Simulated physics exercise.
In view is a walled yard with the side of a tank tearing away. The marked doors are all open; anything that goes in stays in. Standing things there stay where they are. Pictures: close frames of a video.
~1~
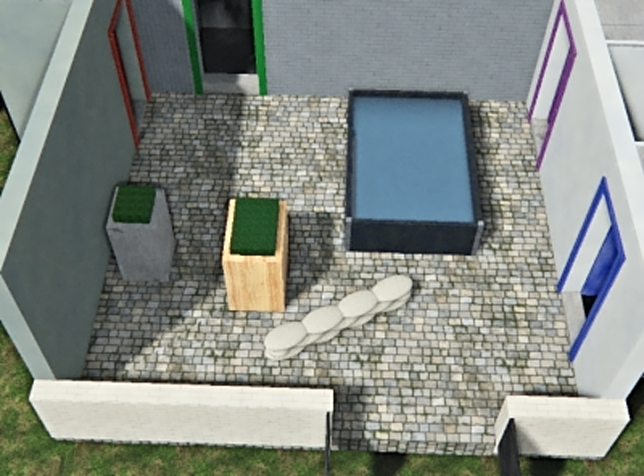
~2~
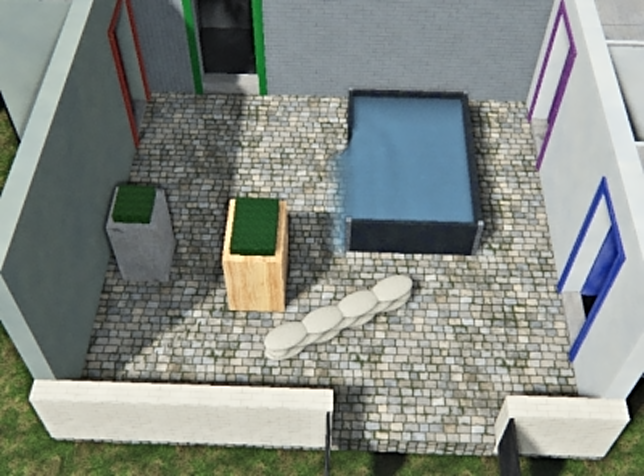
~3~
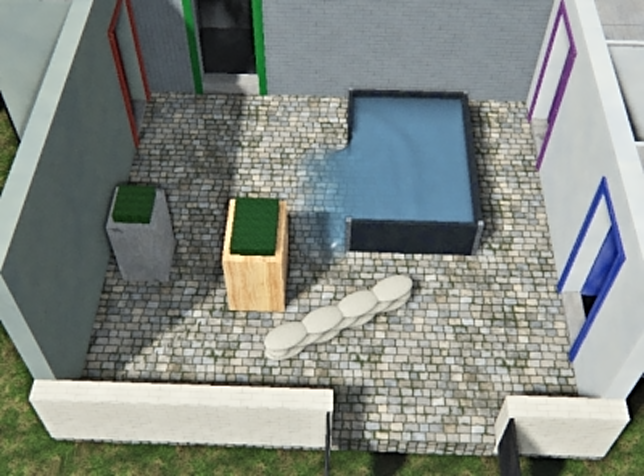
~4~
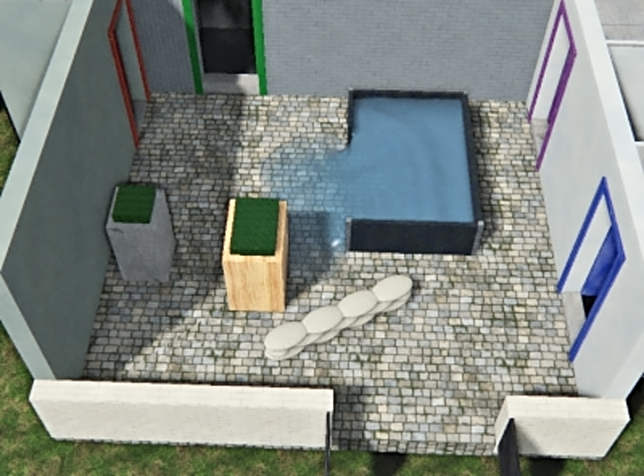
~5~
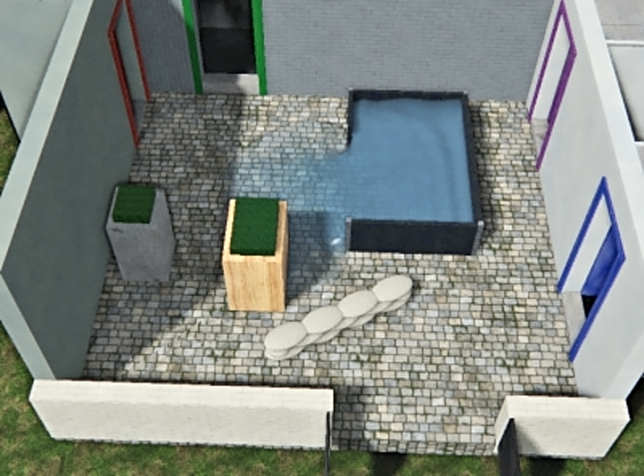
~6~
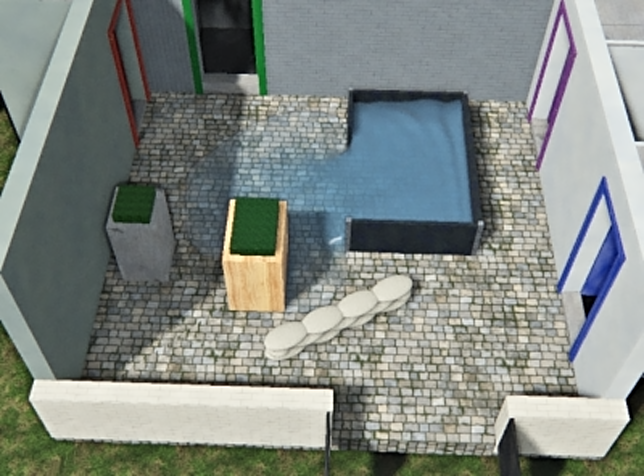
In a walled yard, water pours from the tank's left side and spreads left across the paving.
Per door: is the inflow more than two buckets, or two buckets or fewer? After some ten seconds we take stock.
As I see it, the red door exceeds two buckets; the blue door does not exceed two buckets; the green door does not exceed two buckets; the purple door does not exceed two buckets.
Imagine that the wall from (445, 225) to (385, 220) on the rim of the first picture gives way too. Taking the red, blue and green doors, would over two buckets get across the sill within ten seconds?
In that case the red one stays within bounds, the blue one breaks the limit and the green one stays within bounds.
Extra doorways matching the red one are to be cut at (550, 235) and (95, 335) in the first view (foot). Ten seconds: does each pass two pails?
Taking them in order: The first door stays short, the second door exceeds it.
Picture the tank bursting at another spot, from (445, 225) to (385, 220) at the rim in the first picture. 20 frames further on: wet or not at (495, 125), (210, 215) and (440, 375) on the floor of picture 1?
Taken in turn they're unwetted, unwetted and swamped.
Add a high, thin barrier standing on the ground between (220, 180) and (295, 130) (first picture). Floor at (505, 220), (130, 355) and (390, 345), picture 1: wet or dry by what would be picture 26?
Results in order: Bone-dry / swamped / bone-dry.
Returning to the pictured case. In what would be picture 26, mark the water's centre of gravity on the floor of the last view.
Point: (261, 209).
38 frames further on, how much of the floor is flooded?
Around 80 in a hundred.
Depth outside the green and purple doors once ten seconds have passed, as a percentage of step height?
I'd put the first at close to 30 per cent and the second at close to 50 per cent.
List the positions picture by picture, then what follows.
In the first picture, still water in the tank at (411, 157).
In the second picture, the front is at (338, 251), out from the gap at (350, 193).
In the third picture, the front is at (320, 258), out from the gap at (350, 194).
In the fourth picture, water pours out at (350, 194) and has run to (289, 264).
In the fifth picture, water pours out at (350, 194) and has run to (229, 175).
In the sixth picture, the front is at (198, 168), out from the gap at (350, 194).
A moment on, water covers 30 % of the floor; the red door wet at the sill, nothing in, the blue door not reached, the green door wet at the sill, nothing in, the purple door not reached.
Next, water covers 40 % of the floor; the red door over two buckets in, the blue door not reached, the green door wet at the sill, nothing in, the purple door not reached.
Then, water covers 50 % of the floor; the red door far over two buckets in, the blue door not reached, the green door wet at the sill, nothing in, the purple door not reached.
Later, water covers 80 % of the floor; the red door far over two buckets in, the blue door wet at the sill, nothing in, the green door wet at the sill, nothing in, the purple door wet at the sill, nothing in.
In the end, water covers 95 % of the floor; the red door far over two buckets in, the blue door wet at the sill, nothing in, the green door wet at the sill, nothing in, the purple door wet at the sill, nothing in.
